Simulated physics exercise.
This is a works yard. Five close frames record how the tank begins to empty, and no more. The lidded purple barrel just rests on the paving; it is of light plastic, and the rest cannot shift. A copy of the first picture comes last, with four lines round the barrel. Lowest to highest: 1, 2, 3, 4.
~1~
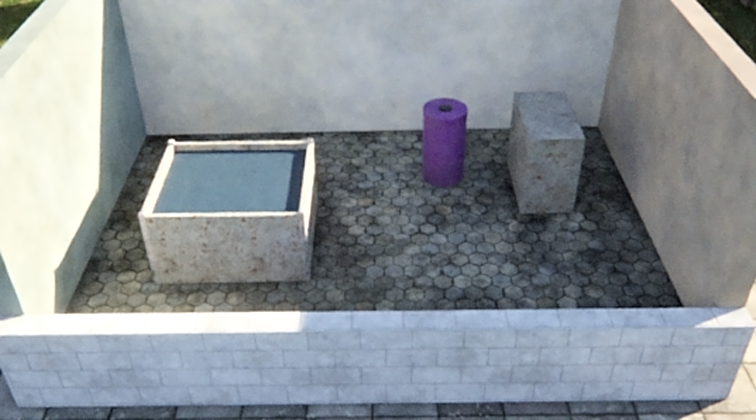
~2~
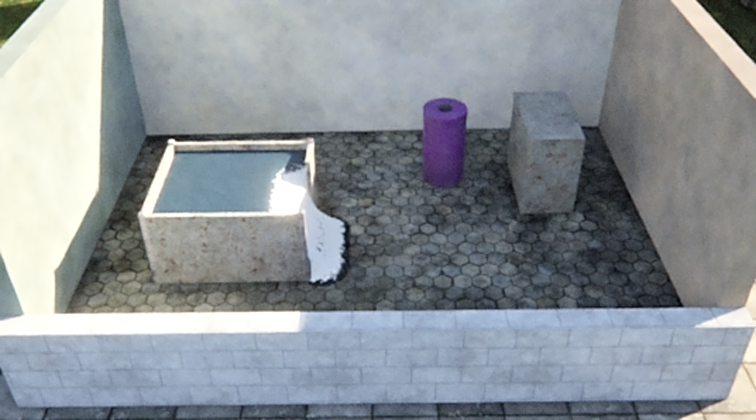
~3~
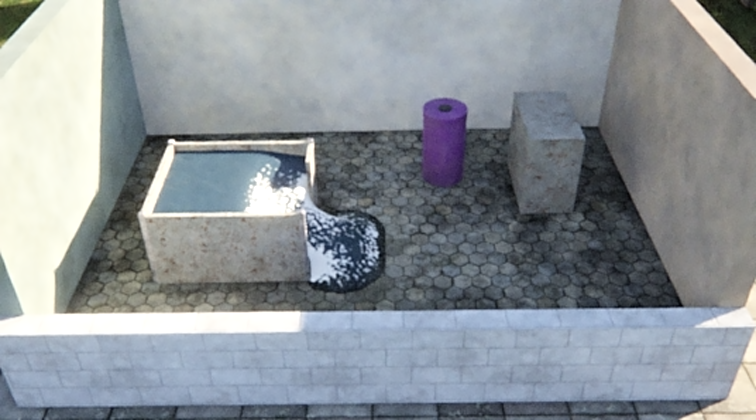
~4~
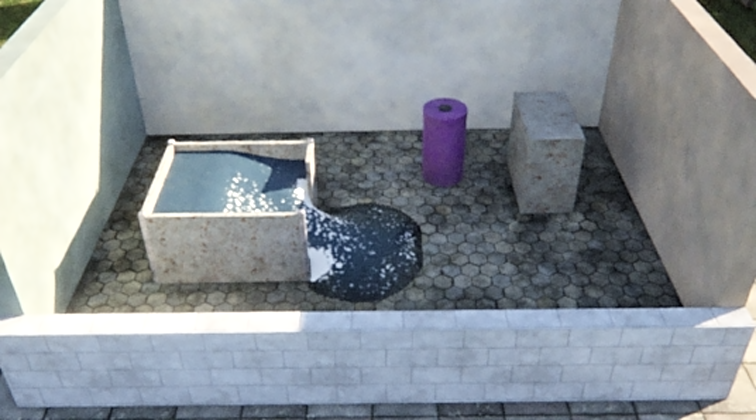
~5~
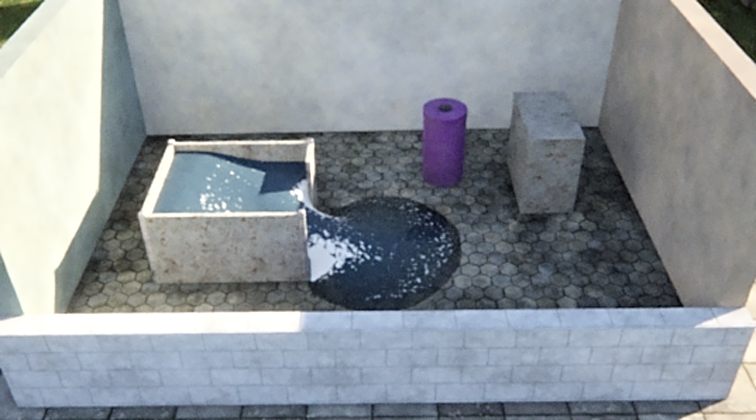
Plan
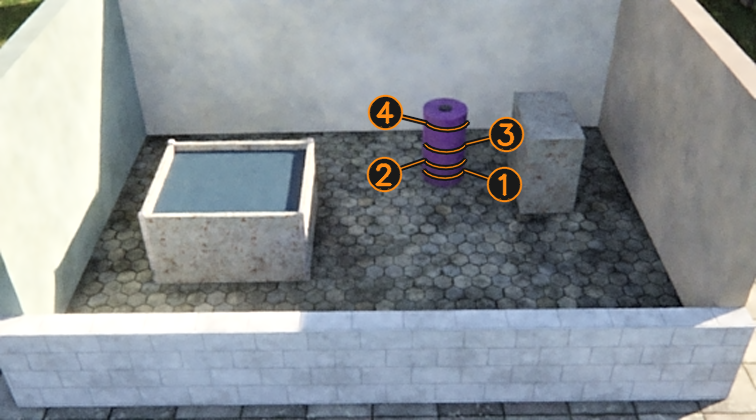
Water pouring from the right side of a stone tank and spreading in a dark, foam-flecked pool across a paved, walled yard.
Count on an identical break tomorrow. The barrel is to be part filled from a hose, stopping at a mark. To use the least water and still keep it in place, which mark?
Take 1.
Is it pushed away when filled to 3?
No, not at all.
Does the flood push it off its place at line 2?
No, that is safe.
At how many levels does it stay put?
All four.
On the marked copy, 1 at (445, 178); 2 at (445, 167); 3 at (446, 151); 4 at (447, 129); from the bottom up 1, 2, 3, 4.
With 1, it does not move.
With 2, it does not move.
With 3, it does not move.
With 4, it does not move.
